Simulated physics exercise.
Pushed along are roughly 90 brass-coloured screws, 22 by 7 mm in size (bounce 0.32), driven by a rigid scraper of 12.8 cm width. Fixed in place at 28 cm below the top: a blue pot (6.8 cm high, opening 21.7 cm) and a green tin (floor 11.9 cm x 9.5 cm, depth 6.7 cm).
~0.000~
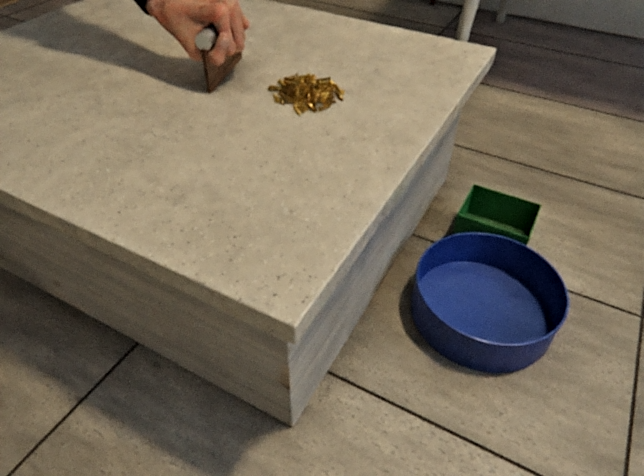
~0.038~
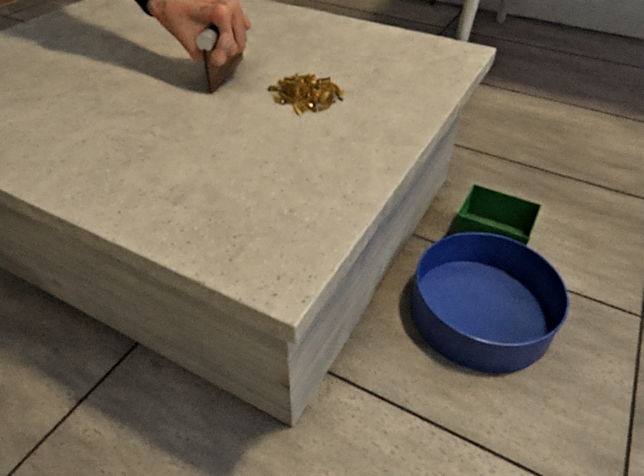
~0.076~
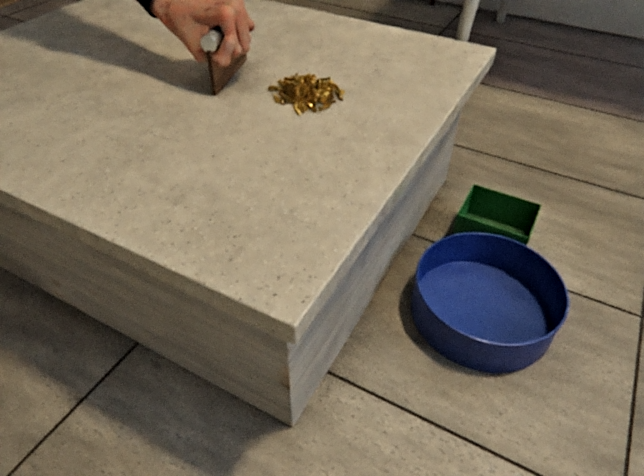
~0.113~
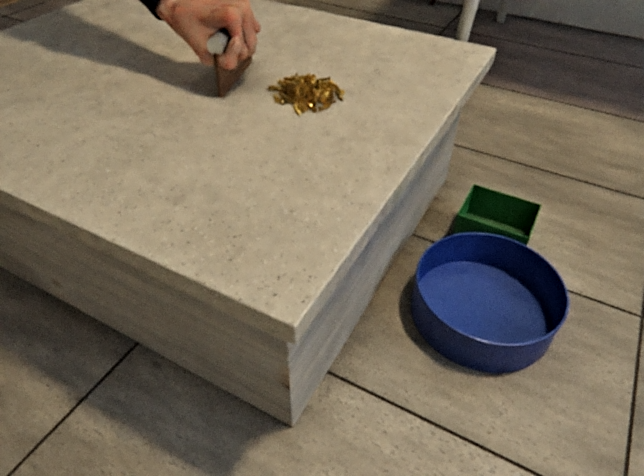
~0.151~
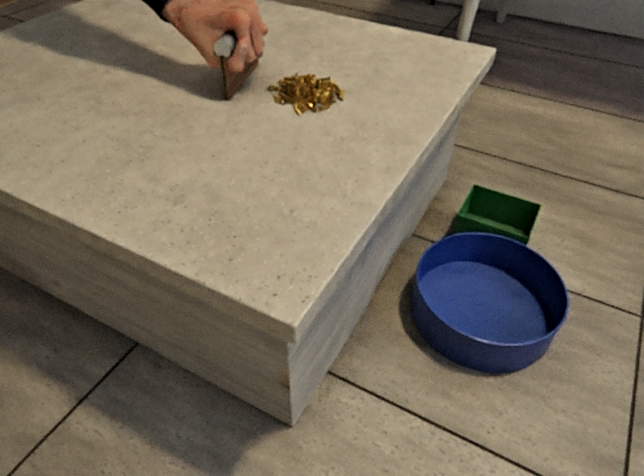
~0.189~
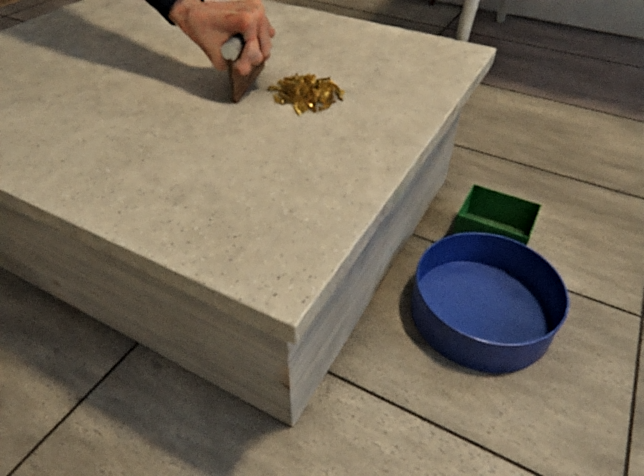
At first, a hand holds a scraper upright on a pale tabletop, left of a small heap of brass-coloured screws, with a blue pot and green tin on the floor. The hand then slides the scraper a short way towards the heap, narrowing the gap while the screws stay still.
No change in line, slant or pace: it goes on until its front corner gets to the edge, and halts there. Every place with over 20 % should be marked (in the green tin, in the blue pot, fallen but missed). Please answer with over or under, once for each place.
Green tin, under; blue pot, over; fallen but missed, under.
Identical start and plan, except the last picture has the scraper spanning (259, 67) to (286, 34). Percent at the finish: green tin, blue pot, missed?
Green tin 5, blue pot 55, missed 20.
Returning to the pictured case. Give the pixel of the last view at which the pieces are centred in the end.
At about (430, 118).
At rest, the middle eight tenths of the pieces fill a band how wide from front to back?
I'd reckon some 12 centimetres.
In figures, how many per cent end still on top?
I'd put it near 60 per cent.
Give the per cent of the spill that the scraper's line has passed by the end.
Roughly 40 %.
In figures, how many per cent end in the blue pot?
Estimate: Around 30 per cent.
After 0.54 s, scraper 18 cm from its start, spill 10 cm wide; still on top 100 %.
Then, at 0.89 s, scraper 31 cm from its start, spill 13 cm wide; still on top 100 %.
After 1.20 s, scraper 33 cm from its start, spill 13 cm wide; blue pot 25 %, off the edge, not caught 15 %, still on top 60 %.
At rest (2.3 s), blue pot 30 %, green tin 0 %, fallen but missed 10 %, still on top 60 %.
